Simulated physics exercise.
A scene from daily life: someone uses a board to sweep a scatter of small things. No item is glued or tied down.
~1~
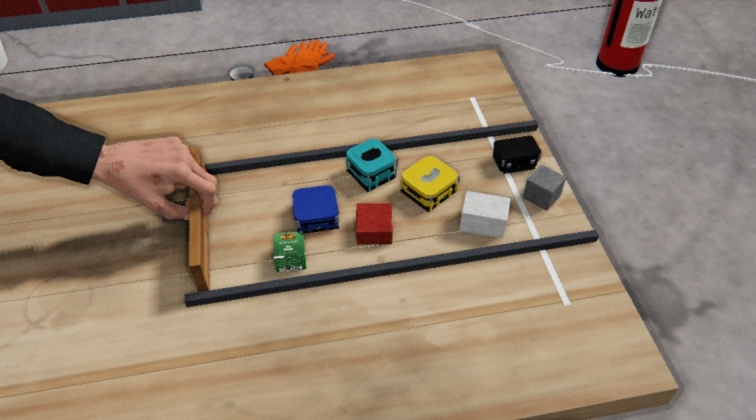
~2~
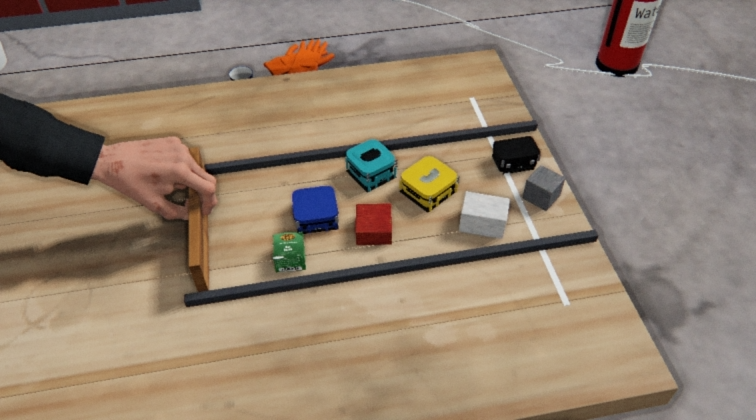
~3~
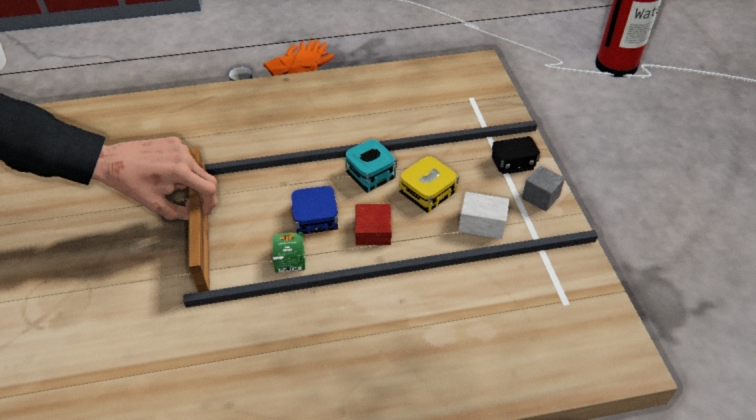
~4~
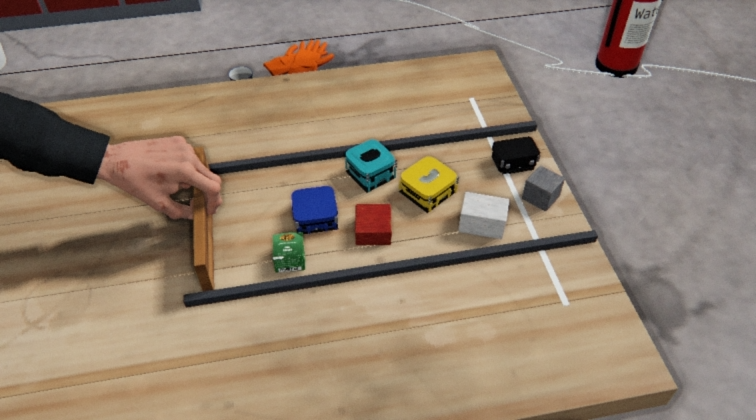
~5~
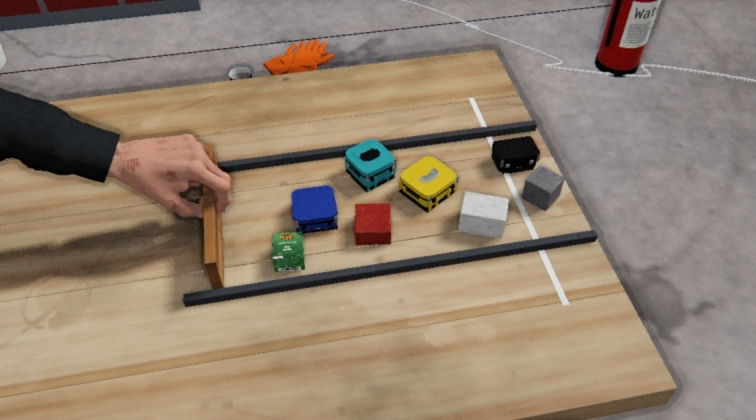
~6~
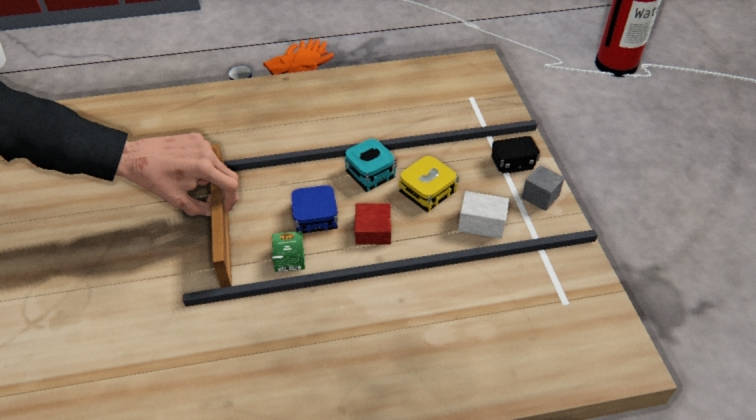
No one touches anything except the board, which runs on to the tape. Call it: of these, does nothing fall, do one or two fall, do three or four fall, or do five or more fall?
Three or four fall.
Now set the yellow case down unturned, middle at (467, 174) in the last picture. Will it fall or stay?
The answer: It ends up below.
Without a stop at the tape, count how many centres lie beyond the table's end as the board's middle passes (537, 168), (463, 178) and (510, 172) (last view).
5; 0; 4.
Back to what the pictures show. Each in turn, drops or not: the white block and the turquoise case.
Once it all settles, the white block goes down and the turquoise case is still there.
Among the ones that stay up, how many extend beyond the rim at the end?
I get 1.
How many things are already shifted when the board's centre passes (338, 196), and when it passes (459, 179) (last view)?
I get 3 at the one place and 8 at the other.
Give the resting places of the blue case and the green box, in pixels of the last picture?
The blue case finishes at (532, 178); the green box finishes at (547, 221).
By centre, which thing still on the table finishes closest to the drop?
The one you want is the red block.
Early on, none off yet; grey block at rest near (543, 188); black case at rest near (515, 155); white block at rest near (483, 215).
A while later, none off yet; grey block at rest near (543, 188); black case at rest near (517, 155); white block travelled about its own width near (529, 216).
Finally, the number that fall off is three or four; lost, yellow case, white block, black case and grey block.
